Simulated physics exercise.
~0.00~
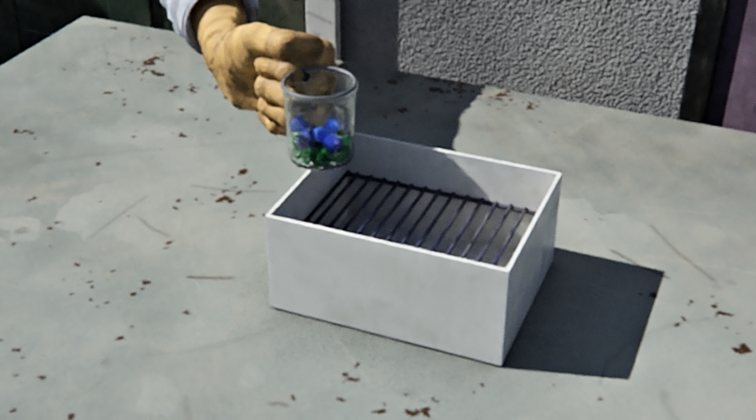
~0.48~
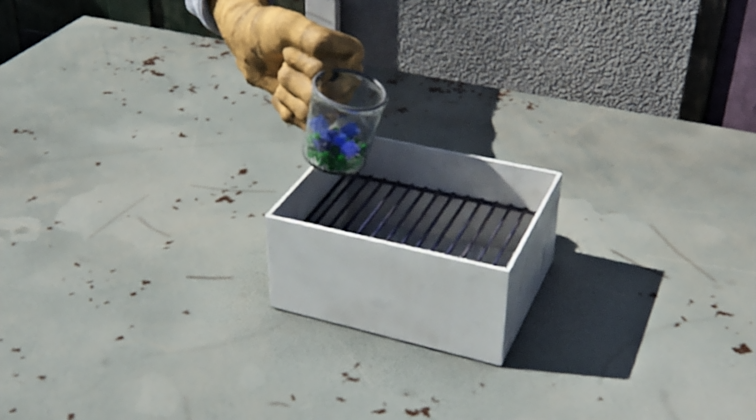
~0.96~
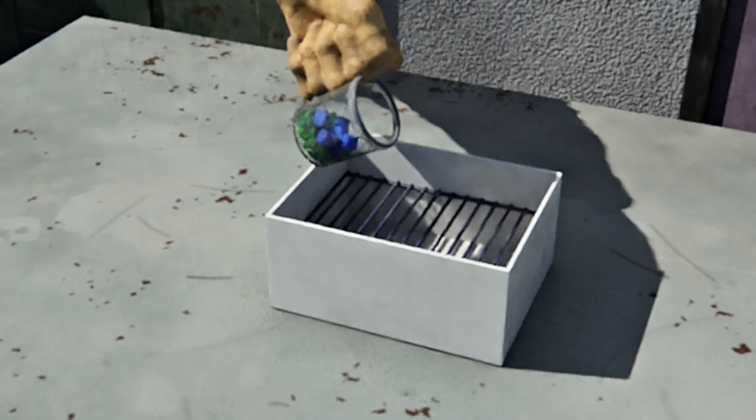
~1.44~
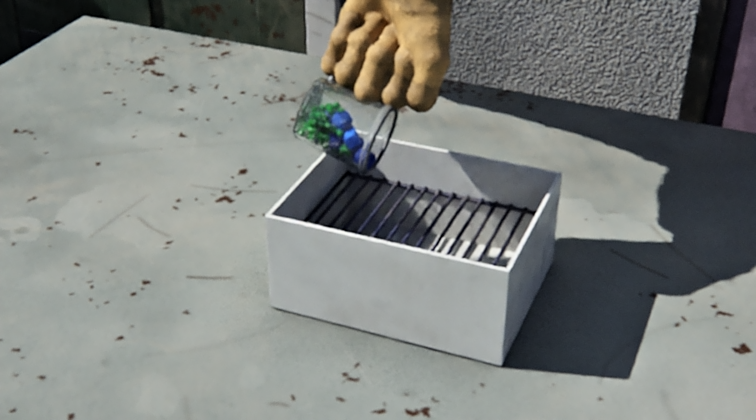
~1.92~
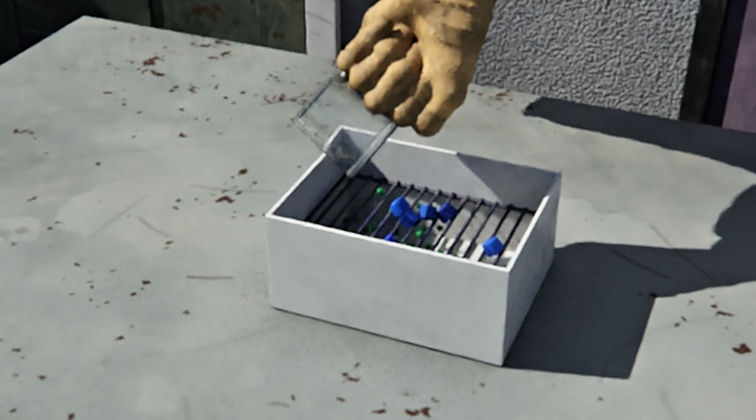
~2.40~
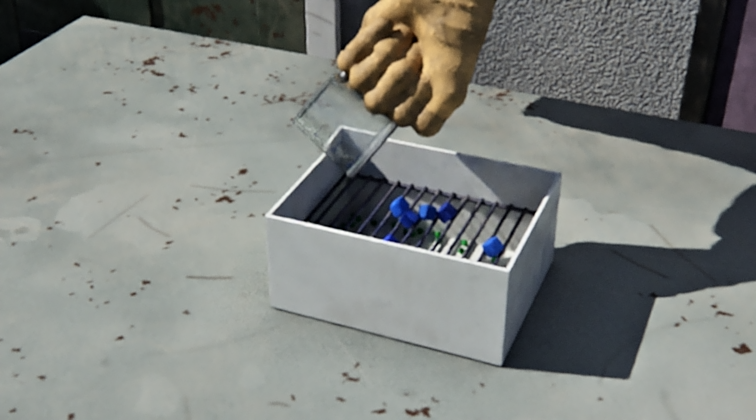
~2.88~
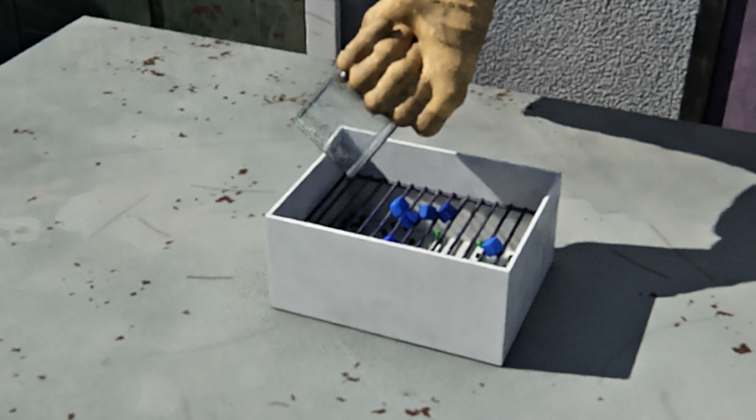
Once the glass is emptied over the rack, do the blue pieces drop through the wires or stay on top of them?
The blue pieces stay on top of the wires, while the green ones drop through.
